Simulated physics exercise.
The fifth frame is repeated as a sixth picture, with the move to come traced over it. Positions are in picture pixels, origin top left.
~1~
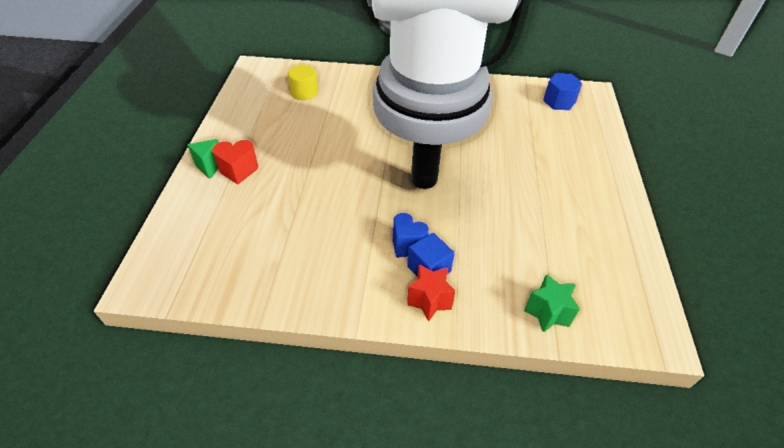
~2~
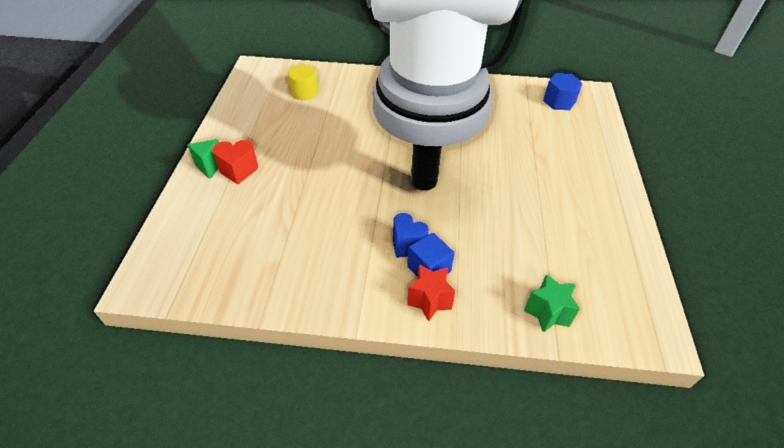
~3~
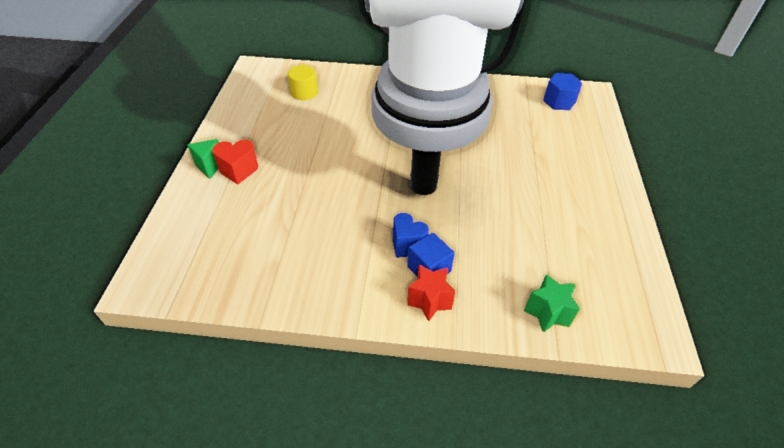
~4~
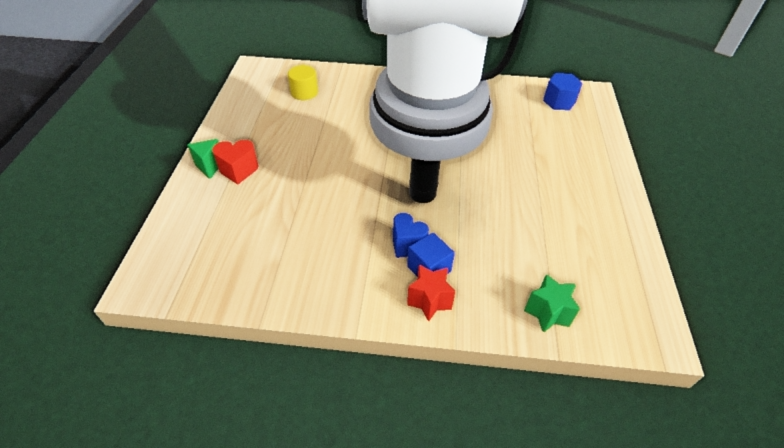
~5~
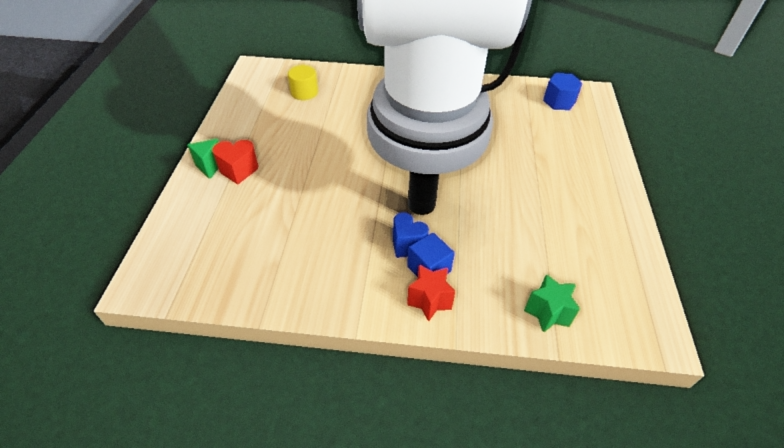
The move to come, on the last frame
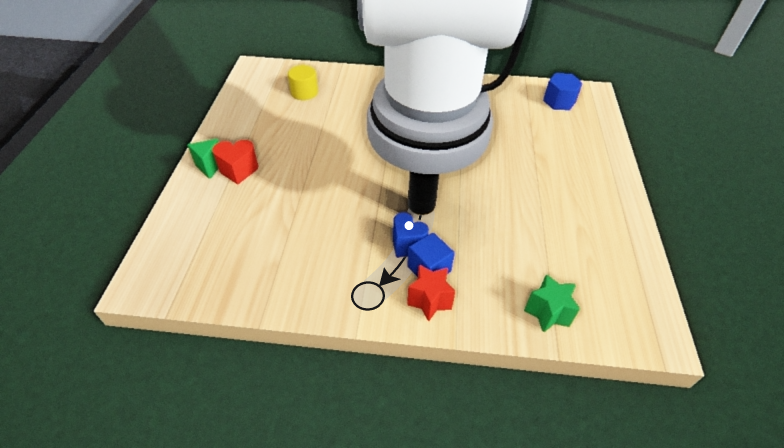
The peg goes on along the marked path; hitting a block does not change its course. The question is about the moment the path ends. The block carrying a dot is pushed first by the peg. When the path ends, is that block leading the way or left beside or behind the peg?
It stays on the peg's front.
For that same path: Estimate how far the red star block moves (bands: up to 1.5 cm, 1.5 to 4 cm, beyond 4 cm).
I reckon it covers less than 1.5 cm.
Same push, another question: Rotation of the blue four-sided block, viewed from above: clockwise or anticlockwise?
From overhead, anticlockwise.
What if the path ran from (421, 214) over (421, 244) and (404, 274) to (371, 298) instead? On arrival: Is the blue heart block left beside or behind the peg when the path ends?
I'd say yes.
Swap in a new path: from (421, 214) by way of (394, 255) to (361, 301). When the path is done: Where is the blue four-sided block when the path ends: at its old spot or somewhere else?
The blue four-sided block is moved.
The drawn path runs from (421, 214) through (413, 242) and (396, 270) to (368, 296); the dot is on the blue heart block.
What follows on the original path. One third of the way, peg (414, 234); blue heart block (401, 240); blue four-sided block (434, 255), turned 15° anticlockwise; red star block (434, 285).
Two thirds of the way, peg (395, 262); blue heart block (377, 269); blue four-sided block (434, 255), turned 20° anticlockwise; red star block (435, 286).
At the end, peg (368, 288); blue heart block (347, 297); blue four-sided block (434, 255), turned 20° anticlockwise; red star block (435, 286).
